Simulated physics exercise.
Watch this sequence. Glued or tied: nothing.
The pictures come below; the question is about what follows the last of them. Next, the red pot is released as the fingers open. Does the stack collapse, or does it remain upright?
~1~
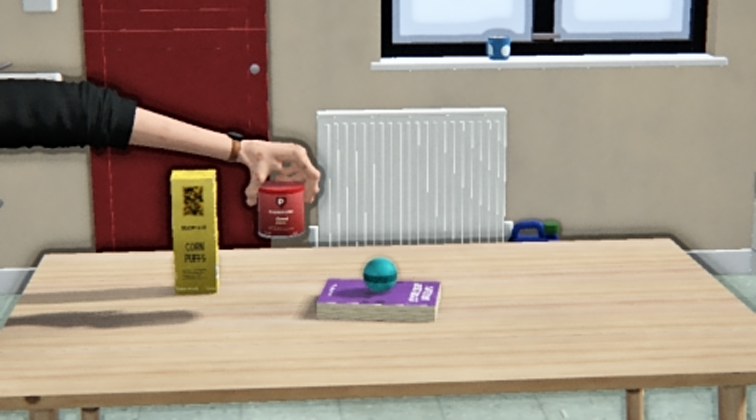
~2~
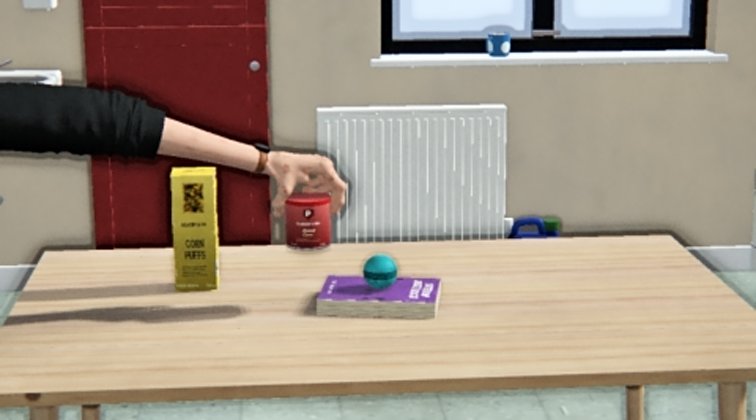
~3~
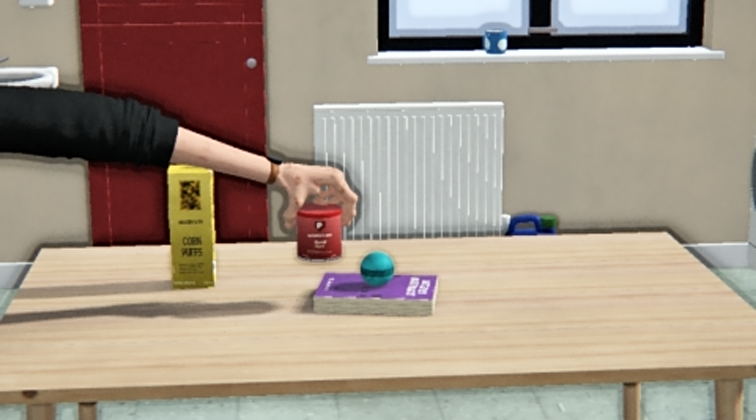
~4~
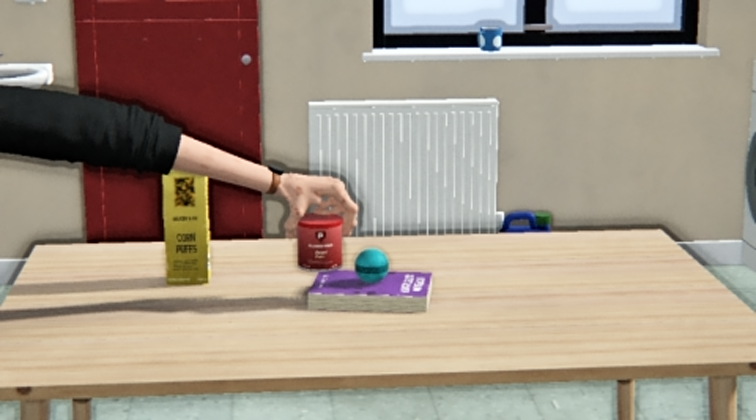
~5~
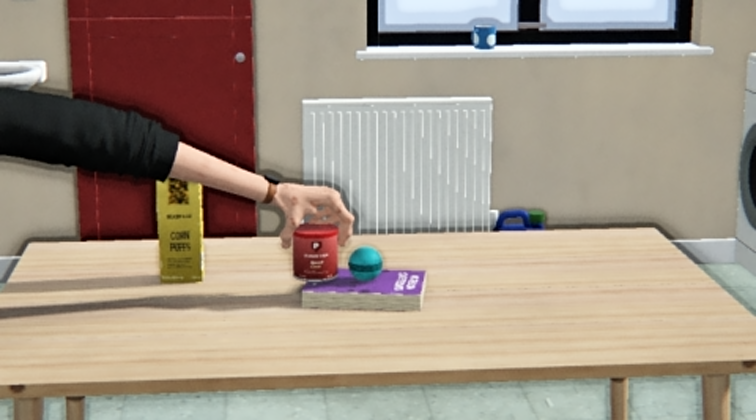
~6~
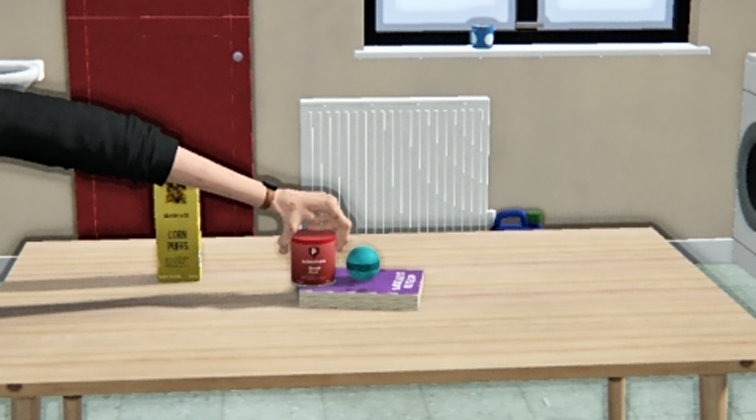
It remains upright.
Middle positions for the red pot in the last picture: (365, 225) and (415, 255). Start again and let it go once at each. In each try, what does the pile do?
The pile tips over in the first case, then in the second case it remains stable.
Then, 1.00 s on from there, no change.
Then, 2.00 s on from there, red pot resting near (313, 258).
In the end, all 4 unmoved. At the end, from the last picture's camera, red pot near (313, 258). The pile keeps its balance.
